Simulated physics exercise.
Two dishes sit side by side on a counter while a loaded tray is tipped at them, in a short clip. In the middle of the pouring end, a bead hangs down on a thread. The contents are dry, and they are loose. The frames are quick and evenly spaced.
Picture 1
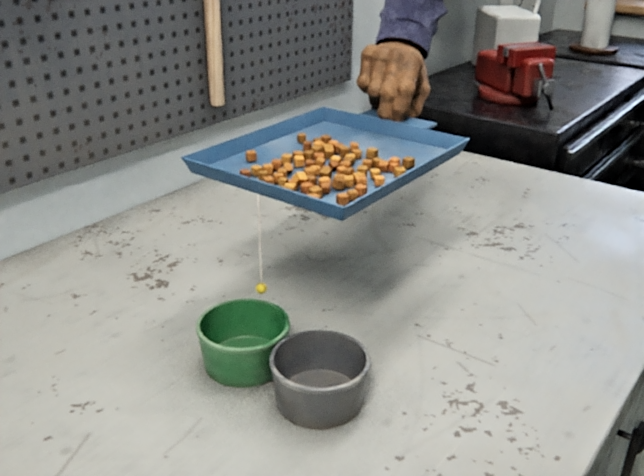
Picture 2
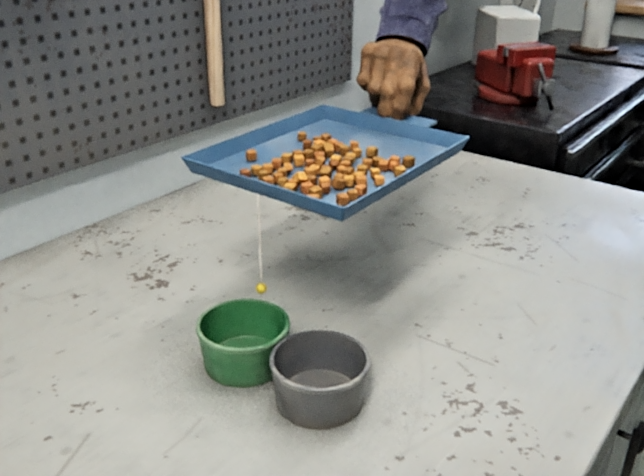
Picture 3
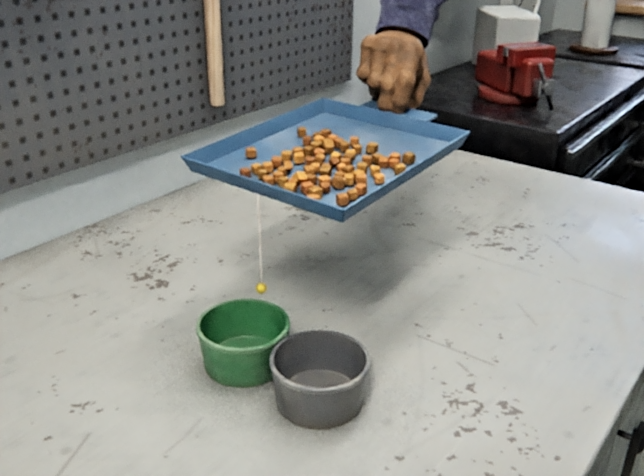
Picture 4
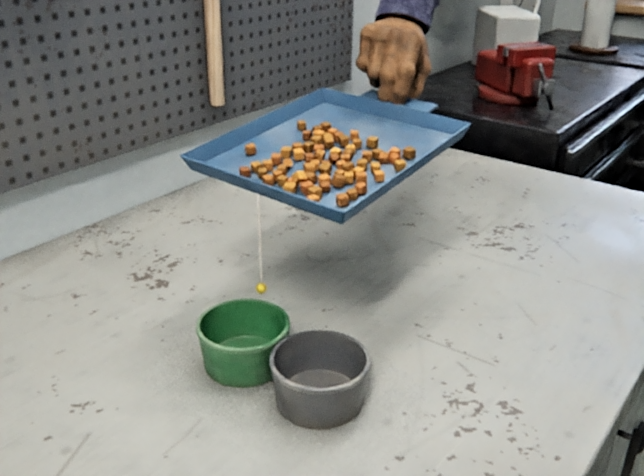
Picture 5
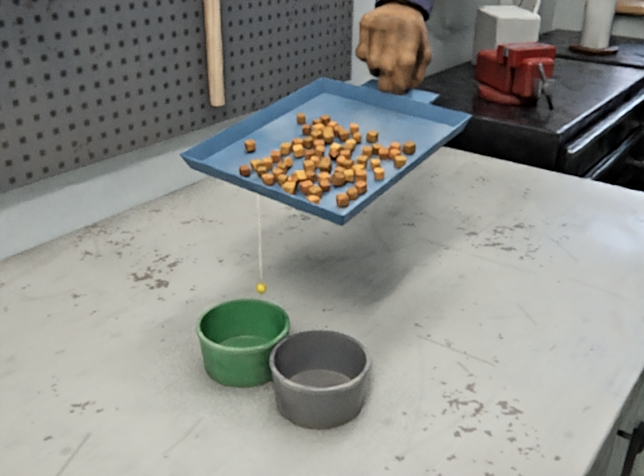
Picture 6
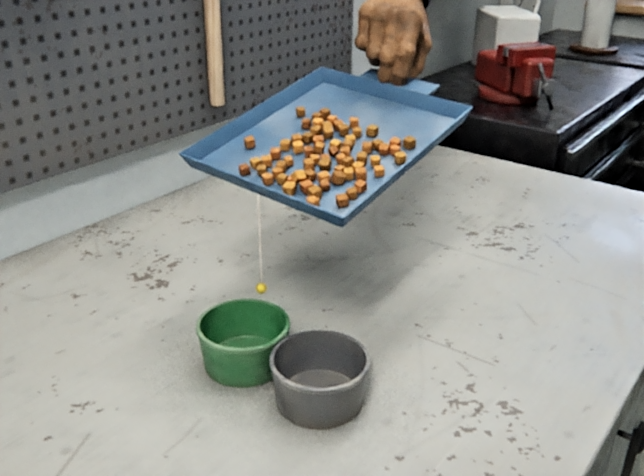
Blue tray of small brown cubes tilting gradually, a hand raising its handle end above green and grey dishes standing side by side.
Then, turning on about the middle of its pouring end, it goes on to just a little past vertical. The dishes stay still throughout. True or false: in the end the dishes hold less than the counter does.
False.
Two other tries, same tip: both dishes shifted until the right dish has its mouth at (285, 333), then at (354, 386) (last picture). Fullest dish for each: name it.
The dish at right, then the dish at left.
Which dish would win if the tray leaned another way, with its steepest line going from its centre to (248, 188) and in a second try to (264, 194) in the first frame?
First try: The dish to the left; second try: The dish to the left.
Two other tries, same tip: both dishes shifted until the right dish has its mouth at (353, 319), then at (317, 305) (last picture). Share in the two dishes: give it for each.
I'd expect some 20 percent, and then some 0 percent.
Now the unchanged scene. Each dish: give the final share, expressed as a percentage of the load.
Roughly 20 in a hundred for the left dish, roughly 50 in a hundred for the right dish.
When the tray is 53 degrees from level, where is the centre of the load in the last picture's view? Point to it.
Centre estimate: (310, 179).
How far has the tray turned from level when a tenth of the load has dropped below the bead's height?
It is at around 100 degrees by then.
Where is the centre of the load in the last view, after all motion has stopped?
The centre comes to rest near (311, 383).
Soon, tray tipped steeply; all on the tray.
A while on, tray tipped right over; nearly all on the tray; a small part in the right dish; a stray few in the air.
Towards the end, tray tipped past a quarter turn; about half in the right dish; about a quarter in the left dish; about a quarter outside both.
Finally, tray tipped past a quarter turn; about half in the right dish; about a quarter in the left dish; about a quarter outside both.
